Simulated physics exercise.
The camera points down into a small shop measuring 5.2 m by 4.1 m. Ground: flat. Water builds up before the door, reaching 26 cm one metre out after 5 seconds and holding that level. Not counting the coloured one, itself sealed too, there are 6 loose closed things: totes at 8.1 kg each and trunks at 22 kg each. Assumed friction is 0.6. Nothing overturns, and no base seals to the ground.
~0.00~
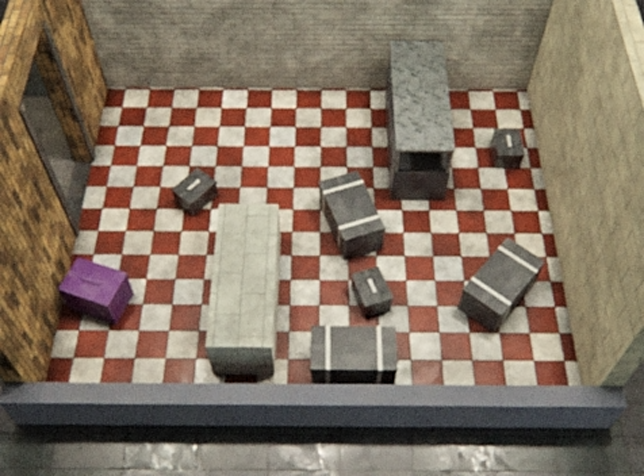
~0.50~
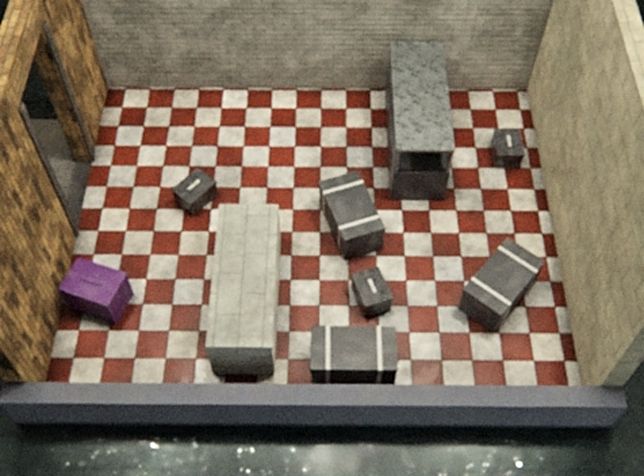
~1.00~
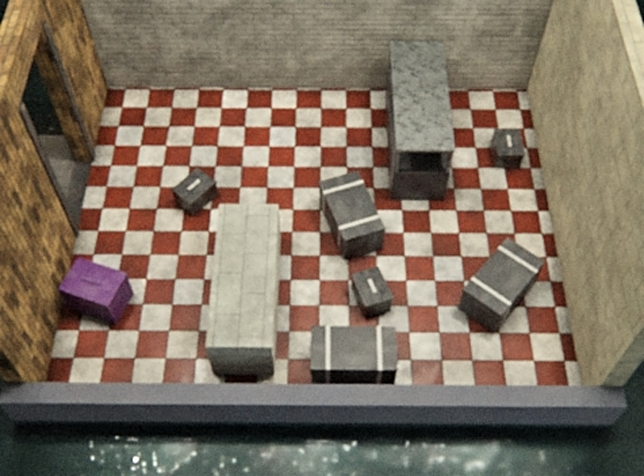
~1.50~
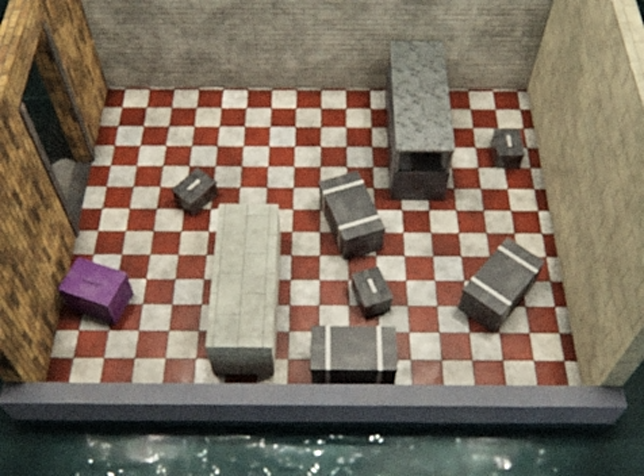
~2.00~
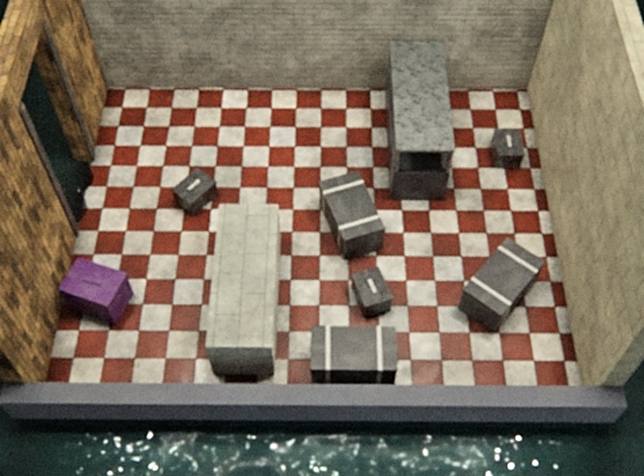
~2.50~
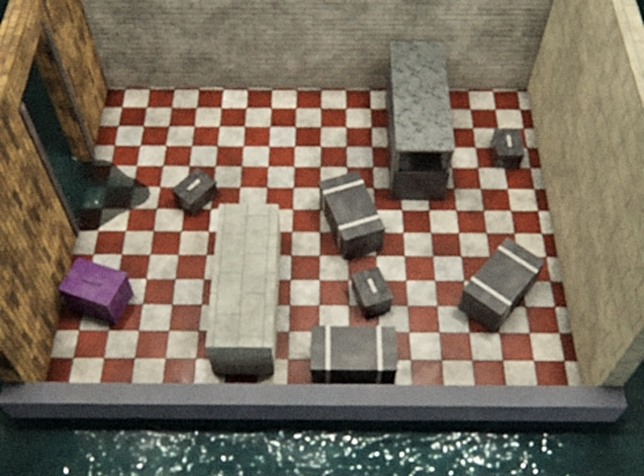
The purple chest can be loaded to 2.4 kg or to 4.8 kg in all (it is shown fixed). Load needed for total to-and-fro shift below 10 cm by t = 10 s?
Neither.
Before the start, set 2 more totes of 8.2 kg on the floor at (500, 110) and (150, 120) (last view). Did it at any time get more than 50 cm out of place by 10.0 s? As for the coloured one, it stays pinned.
Below the mark, then below the mark.
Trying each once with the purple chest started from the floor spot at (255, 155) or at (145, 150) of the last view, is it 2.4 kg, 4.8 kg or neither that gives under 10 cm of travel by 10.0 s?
The first try gives failure with both; the second gives failure with both.
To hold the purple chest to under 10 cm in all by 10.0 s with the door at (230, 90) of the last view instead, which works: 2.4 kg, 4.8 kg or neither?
Then neither weight holds it.
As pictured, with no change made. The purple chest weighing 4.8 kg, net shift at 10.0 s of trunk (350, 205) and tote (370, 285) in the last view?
They've ended up 100 cm and 20 cm away, in that order.
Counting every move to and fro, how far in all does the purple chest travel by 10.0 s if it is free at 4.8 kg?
About 80 cm.
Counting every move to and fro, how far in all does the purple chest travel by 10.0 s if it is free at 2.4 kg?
Some 80 centimetres of travel in total.
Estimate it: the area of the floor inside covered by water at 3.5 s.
Somewhere around 2.5 m2, roughly.
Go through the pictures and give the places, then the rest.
The purple chest at (93, 281) rests on the ground; water covers 0.0 m2; 0 of 7 have shifted, in the first picture.
The purple chest at (93, 281) rests on the ground; water covers 0.0 m2; 0 of 7 have shifted, in the second picture.
The purple chest at (93, 281), on the bottom; 0.0 m2 under water; 0 of 7 have shifted, in the third picture.
The purple chest at (93, 281), on the bottom; 0.0 m2 under water; 0 of 7 have shifted, in the fourth picture.
The purple chest at (93, 281) rests on the ground; 0.0 m2 under water; 0 of 7 have shifted, in the fifth picture.
The purple chest at (93, 281), on the bottom; 0.4 m2 under water; 0 of 7 have shifted, in the sixth picture.
After 3.5 s the purple chest would be 0 cm from its start with 2.4 kg and 0 cm from its start with 4.8 kg; 0 cm of water round it then.
After 4.5 s the purple chest would be 0 cm from its start with 2.4 kg and 0 cm from its start with 4.8 kg; 0 cm of water round it then.
After 7.0 s the purple chest would be 0 cm from its start with 2.4 kg and 0 cm from its start with 4.8 kg; 1 cm of water round it then.
After 10.0 s the purple chest would be 68 cm from its start with 2.4 kg and 73 cm from its start with 4.8 kg; 6 cm of water round it then.
